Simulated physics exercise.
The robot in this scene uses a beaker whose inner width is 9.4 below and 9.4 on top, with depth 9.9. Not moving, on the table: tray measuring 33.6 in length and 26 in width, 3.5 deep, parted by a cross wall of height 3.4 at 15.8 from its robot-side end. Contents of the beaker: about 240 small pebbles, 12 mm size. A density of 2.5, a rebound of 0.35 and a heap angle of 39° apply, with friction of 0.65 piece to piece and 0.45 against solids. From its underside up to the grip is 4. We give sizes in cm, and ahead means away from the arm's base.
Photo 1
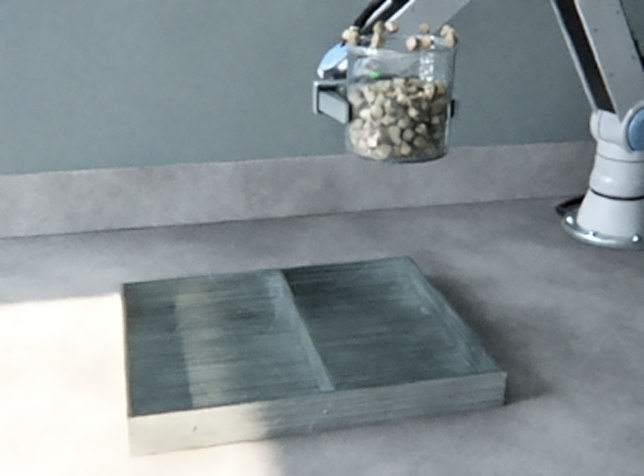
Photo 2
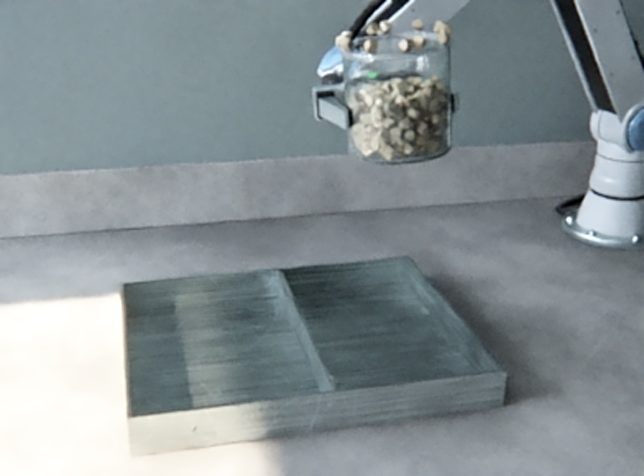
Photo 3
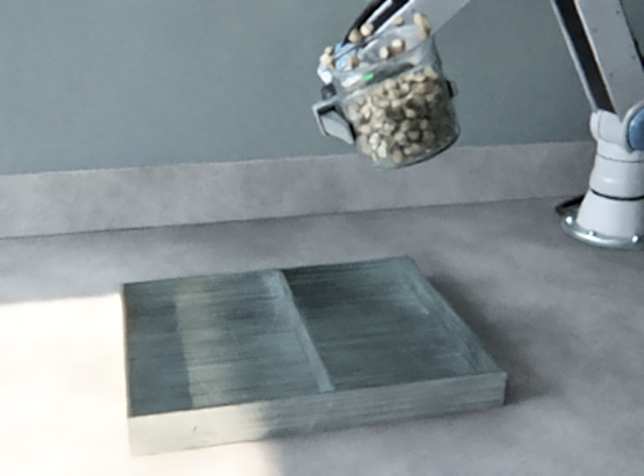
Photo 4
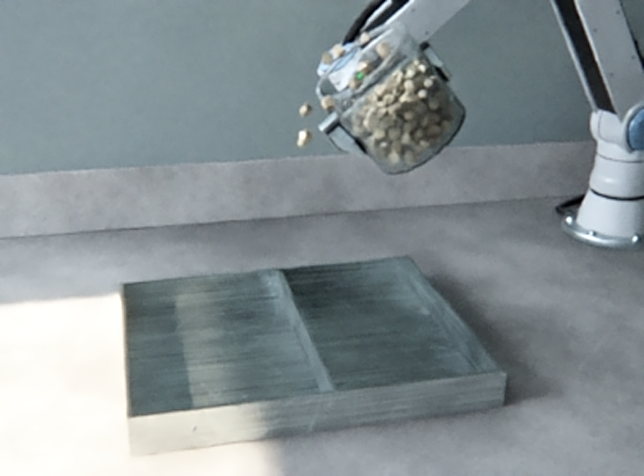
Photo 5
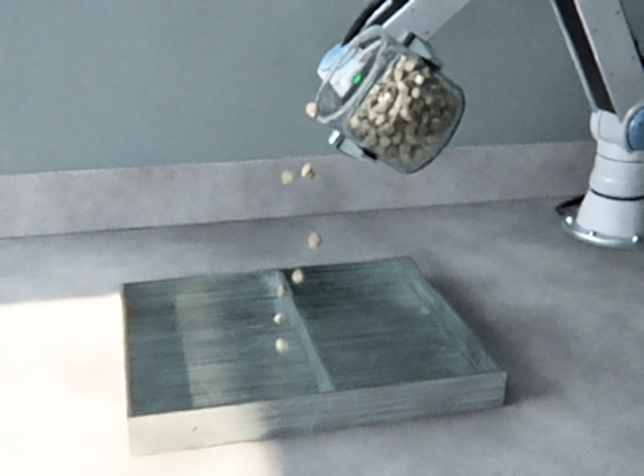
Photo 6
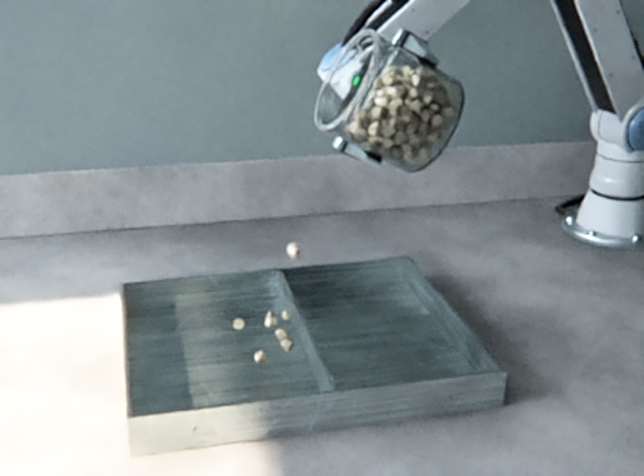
On a grey tabletop, a robot arm holds a clear beaker full of small pebbles above a divided tray and tilts it steeply to the left, and a few pebbles drop out, landing in the tray's left section.
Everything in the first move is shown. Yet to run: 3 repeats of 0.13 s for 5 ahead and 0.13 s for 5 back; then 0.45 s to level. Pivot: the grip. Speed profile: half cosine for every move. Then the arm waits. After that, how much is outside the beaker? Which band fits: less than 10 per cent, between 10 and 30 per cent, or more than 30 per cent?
It falls between 10 and 30 per cent.
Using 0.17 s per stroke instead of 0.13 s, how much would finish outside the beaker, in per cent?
Estimate: Near 5 per cent.
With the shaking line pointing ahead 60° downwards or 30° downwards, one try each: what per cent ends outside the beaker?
I'd say close to 5 percent for the first and close to 10 percent for the second.
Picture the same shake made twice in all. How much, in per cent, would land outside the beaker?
Result: Approximately 15 per cent.
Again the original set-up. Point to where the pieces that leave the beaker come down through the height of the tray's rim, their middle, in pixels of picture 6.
Check roughly (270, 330) in the last picture.
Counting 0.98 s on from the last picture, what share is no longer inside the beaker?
I'd put it at some 20 percent.
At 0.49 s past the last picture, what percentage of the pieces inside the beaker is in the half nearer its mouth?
Something near 45 per cent is there.
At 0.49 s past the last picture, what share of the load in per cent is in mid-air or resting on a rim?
Around 2 percent of the load.
Then, 0.49 s on, tilted 61° forward, highest piece 28 above the table; 213 in the beaker, 25 in the far-side part, 5 in flight or on a rim.
Then, 0.98 s on, tilted 35° forward, highest piece 29 above the table; 199 in the beaker, 37 in the far-side part, 5 in the robot-side part, 1 on the table or floor, 1 in flight or on a rim.
Then, 1.43 s on, level, highest piece 30 above the table; 199 in the beaker, 38 in the far-side part, 5 in the robot-side part, 1 on the table or floor.
Then, 2.48 s on, level, highest piece 30 above the table; 199 in the beaker, 38 in the far-side part, 5 in the robot-side part, 1 on the table or floor.
In the end, 199 in the beaker, 38 in the far-side part, 5 in the robot-side part, 1 on the table or floor. That is 18 % outside the beaker.
